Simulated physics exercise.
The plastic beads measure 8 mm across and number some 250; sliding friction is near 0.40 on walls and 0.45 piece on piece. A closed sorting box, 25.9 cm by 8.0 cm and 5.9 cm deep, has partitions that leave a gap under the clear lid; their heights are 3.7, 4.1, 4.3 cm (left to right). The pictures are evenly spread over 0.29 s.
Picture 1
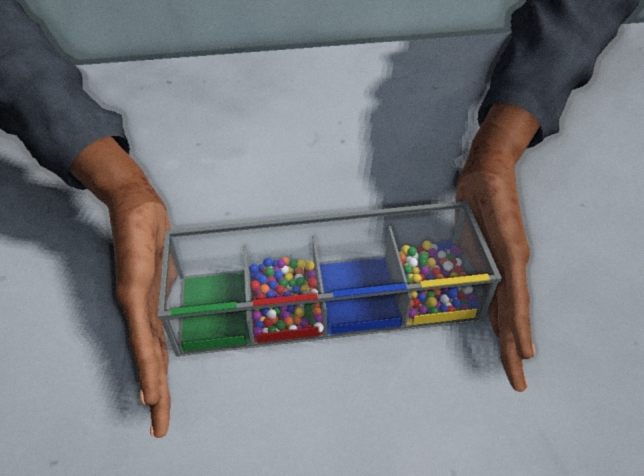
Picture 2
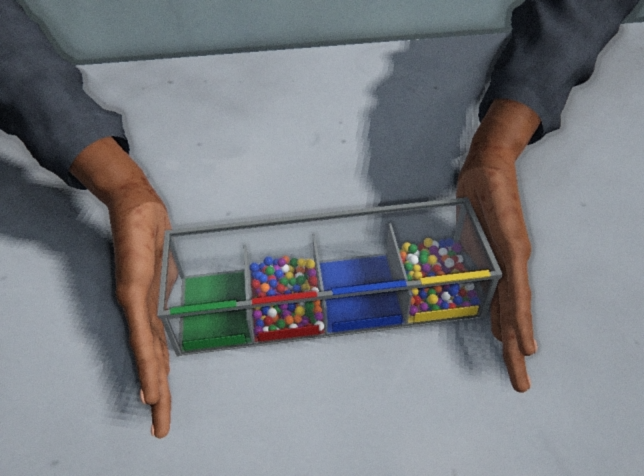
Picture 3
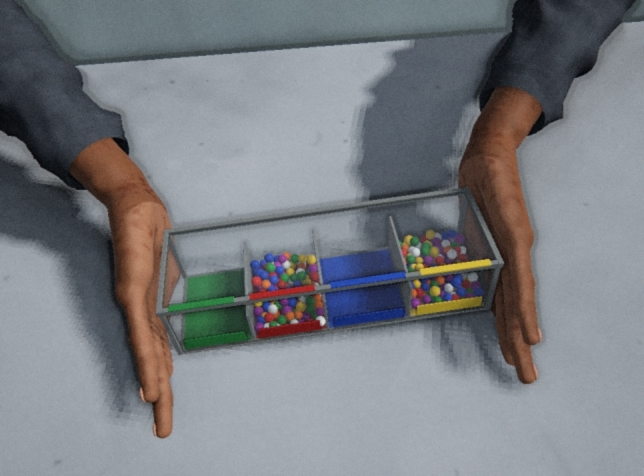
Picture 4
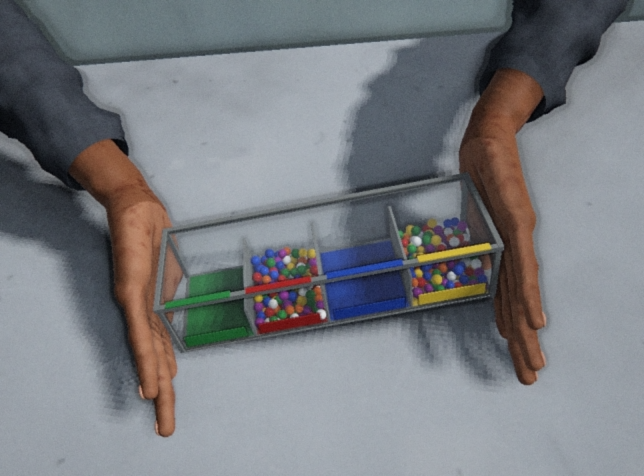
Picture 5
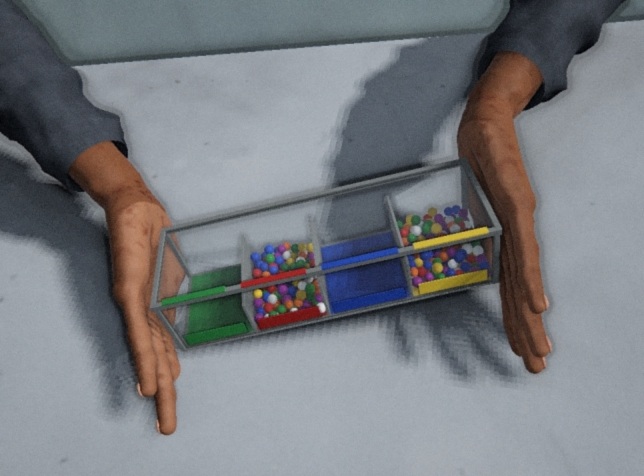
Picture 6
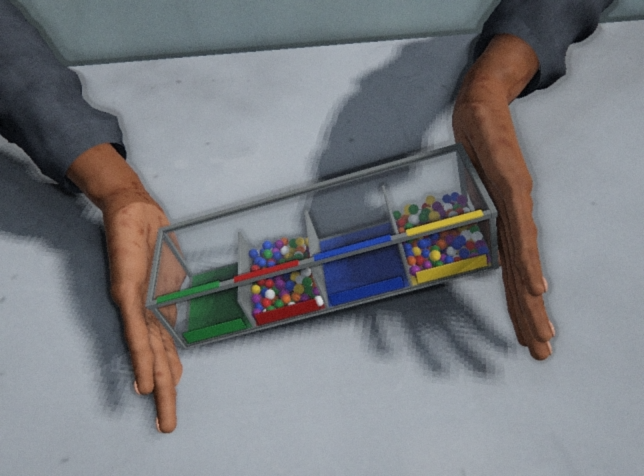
Two hands tilting a clear divided box of colourful beads, the right hand raising its end while the left stays low.
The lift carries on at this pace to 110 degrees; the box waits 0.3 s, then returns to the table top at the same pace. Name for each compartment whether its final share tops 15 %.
Red below, blue below, green above, yellow above.
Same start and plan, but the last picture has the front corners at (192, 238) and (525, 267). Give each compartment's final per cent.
Red 0; blue 10; green 0; yellow 90.
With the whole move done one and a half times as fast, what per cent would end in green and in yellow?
In that case green 50; yellow 40.
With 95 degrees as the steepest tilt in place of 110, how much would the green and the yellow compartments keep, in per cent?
Then: Green 45, yellow 35.
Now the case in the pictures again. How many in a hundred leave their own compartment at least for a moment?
Some 65 per cent.
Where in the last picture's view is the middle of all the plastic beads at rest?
At about (237, 287).
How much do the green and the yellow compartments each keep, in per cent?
Green 60, yellow 30.
Then, 1.72 s after the last picture, tilt 110 degrees; red 20 %, blue 5 %, green 40 %, yellow 35 %.
Then, 2.87 s after the last picture, tilt 55 degrees; red 5 %, green 60 %, yellow 30 %.
Then, 3.97 s after the last picture, tilt 0 degrees; red 5 %, blue 5 %, green 60 %, yellow 30 %.
In the end, red 5 %, blue 5 %, green 60 %, yellow 30 %.
